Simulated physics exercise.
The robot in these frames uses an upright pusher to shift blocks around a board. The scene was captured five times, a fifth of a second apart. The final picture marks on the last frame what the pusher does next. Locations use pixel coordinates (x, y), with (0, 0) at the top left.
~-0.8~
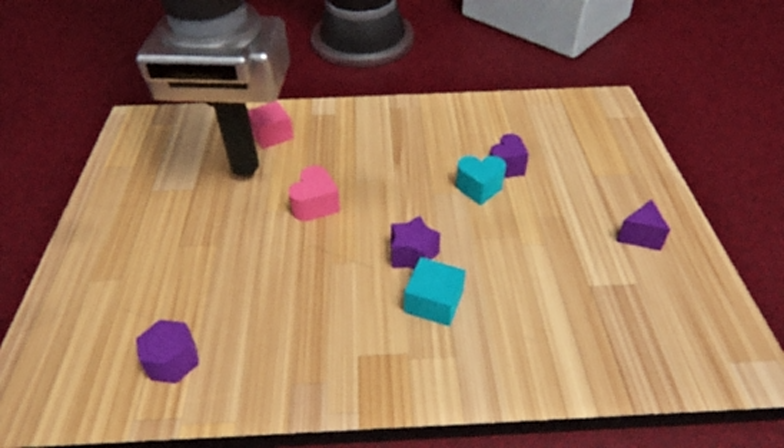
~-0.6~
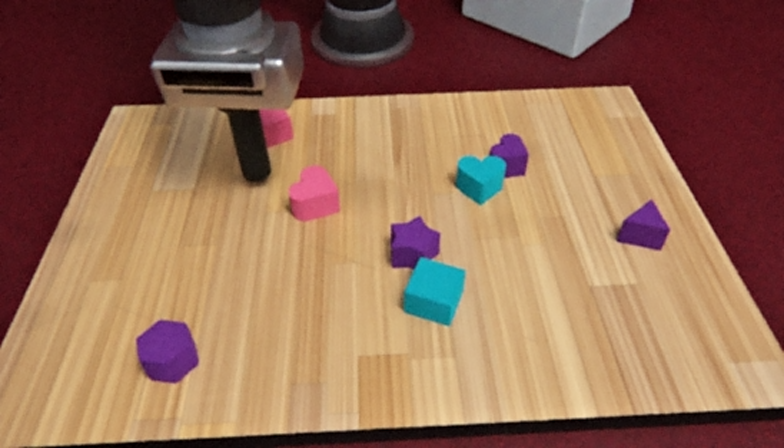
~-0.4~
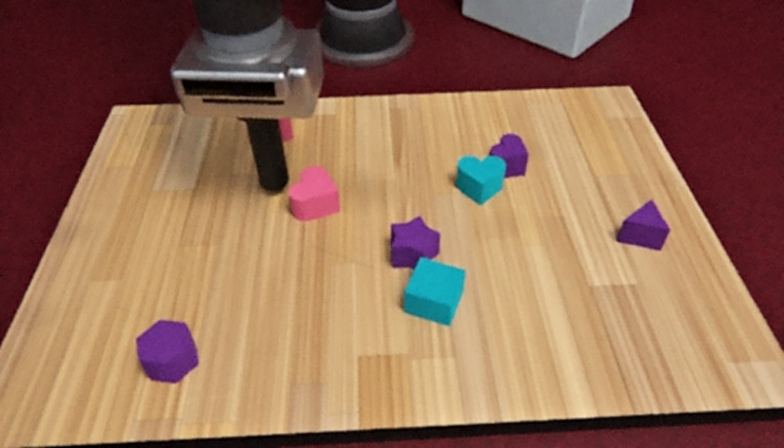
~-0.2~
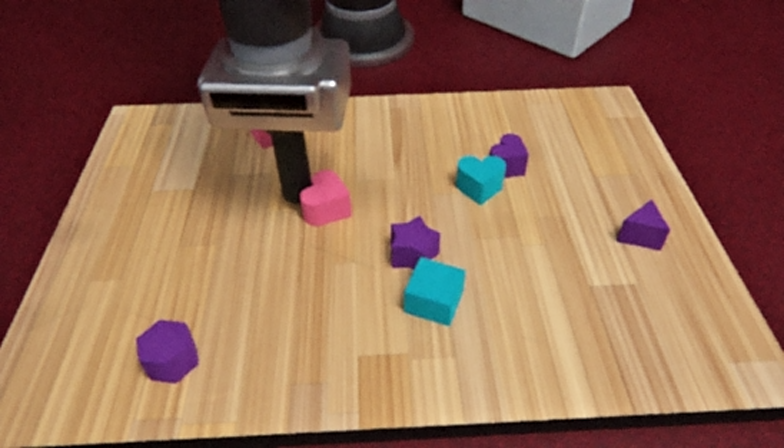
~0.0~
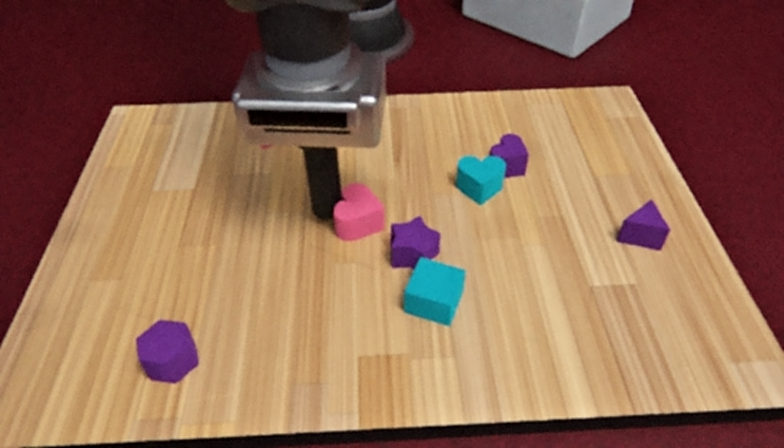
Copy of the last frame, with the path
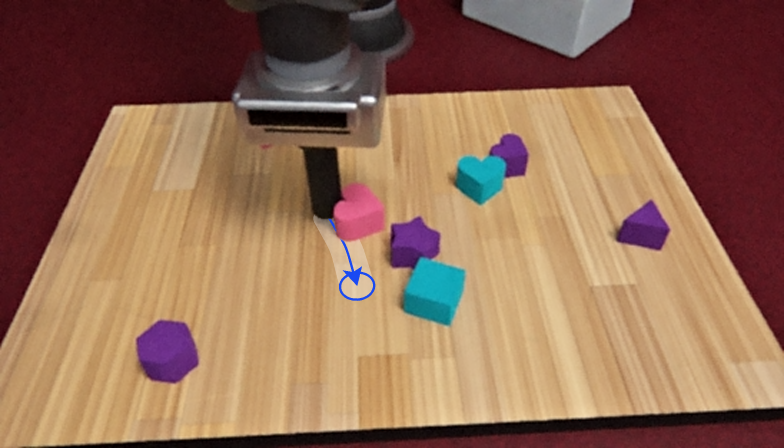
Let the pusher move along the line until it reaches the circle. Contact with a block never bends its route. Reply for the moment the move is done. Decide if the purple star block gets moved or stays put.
It is still where it was.
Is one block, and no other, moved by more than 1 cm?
My answer is yes.
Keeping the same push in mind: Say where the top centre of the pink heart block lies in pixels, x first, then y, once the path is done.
Its top face will be centred at roughly (374, 212).
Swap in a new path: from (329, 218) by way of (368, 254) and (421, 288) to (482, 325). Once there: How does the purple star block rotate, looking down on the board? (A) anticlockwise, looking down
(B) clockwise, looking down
B (clockwise, looking down)
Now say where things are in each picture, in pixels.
Pusher tip (245, 168); block tops, pink heart block (313, 183); purple star block (413, 233), in the first frame.
Pusher (257, 174); blocks unchanged, in the second frame.
Pusher (275, 183); blocks unchanged, in the third frame.
Pusher (298, 195); pink heart block (325, 188), in the fourth frame.
Pusher (328, 210); pink heart block (357, 202); purple star block (413, 233), in the fifth frame.
Path on the board, from (329, 218) through (346, 249) to (357, 286).
The first path, step by step. Halfway along, pusher (346, 242); pink heart block (374, 212), turned 45° anticlockwise.
At the end, pusher (356, 278); pink heart block (374, 212), turned 45° anticlockwise; purple star block in place.
